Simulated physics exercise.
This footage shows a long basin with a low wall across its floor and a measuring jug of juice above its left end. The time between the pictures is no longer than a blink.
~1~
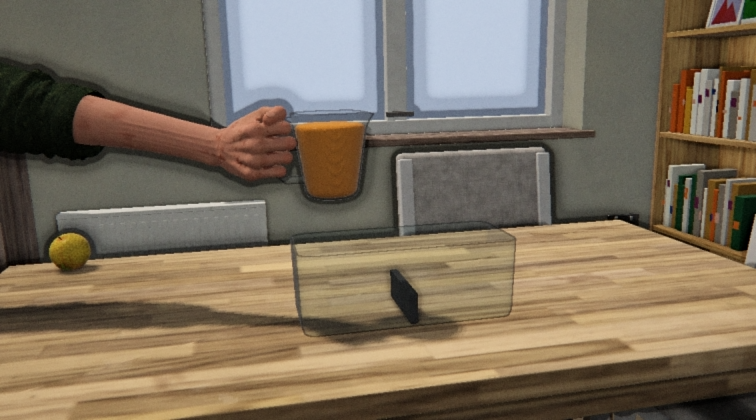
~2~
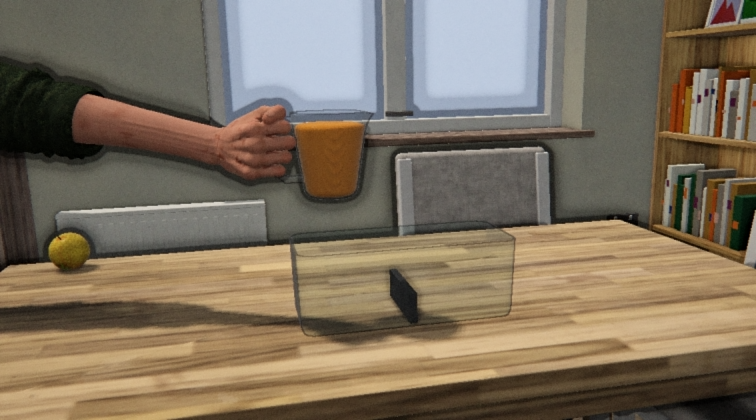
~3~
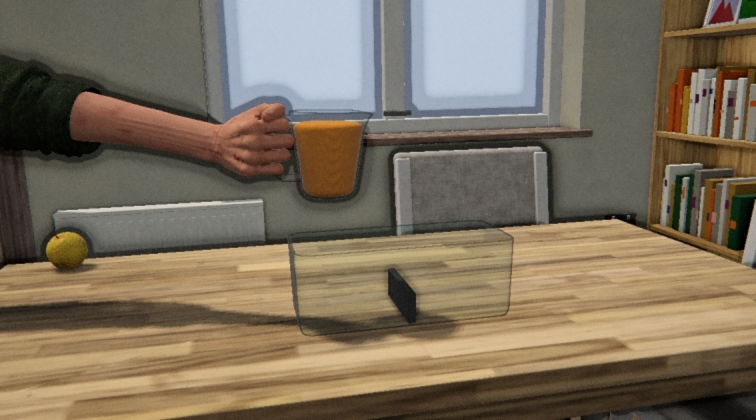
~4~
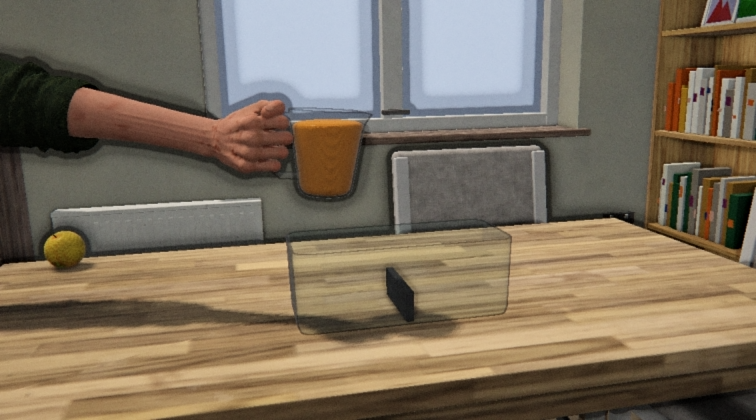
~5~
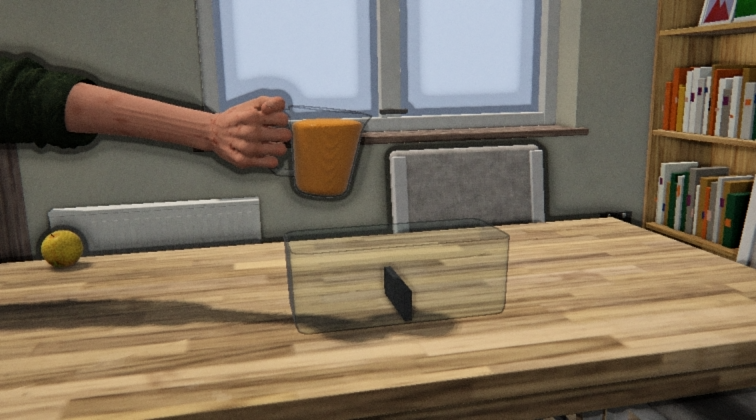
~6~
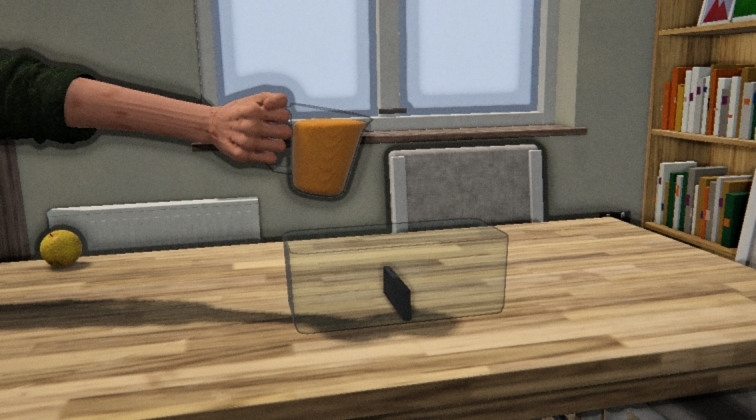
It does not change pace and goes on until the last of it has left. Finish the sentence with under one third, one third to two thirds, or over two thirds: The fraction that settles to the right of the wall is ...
The fraction that settles to the right of the wall is over two thirds.
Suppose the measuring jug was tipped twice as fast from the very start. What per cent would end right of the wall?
It comes to some 95 in a hundred.
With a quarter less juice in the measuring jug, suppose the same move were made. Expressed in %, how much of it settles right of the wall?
About 90 %.
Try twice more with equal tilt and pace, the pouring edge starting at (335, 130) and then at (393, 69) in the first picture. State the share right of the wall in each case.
Close to 10 % for the first start and close to 95 % for the second.
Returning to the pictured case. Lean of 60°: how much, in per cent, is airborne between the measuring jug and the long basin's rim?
Airborne fraction: Approx. 15 %.
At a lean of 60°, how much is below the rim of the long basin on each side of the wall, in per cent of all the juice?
On the left near 0 in a hundred, on the right near 5 in a hundred.
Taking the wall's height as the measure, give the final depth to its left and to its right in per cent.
The left side ends up close to 0, the right side close to 60.
A moment on, the measuring jug is tipped part way and 78 per cent is still to pour, 0 is left of the wall and 7 right of it.
Next, the measuring jug is tipped on its side and 22 per cent is still to pour, 1 is left of the wall and 60 right of it.
Then the measuring jug is tipped right over and 0 per cent is still to pour, 5 is left of the wall and 93 right of it.
Later the measuring jug is tipped right over and 0 per cent is still to pour, 6 is left of the wall and 93 right of it.
In the end 6 per cent lies left of the wall, 93 right of it and 1 outside.
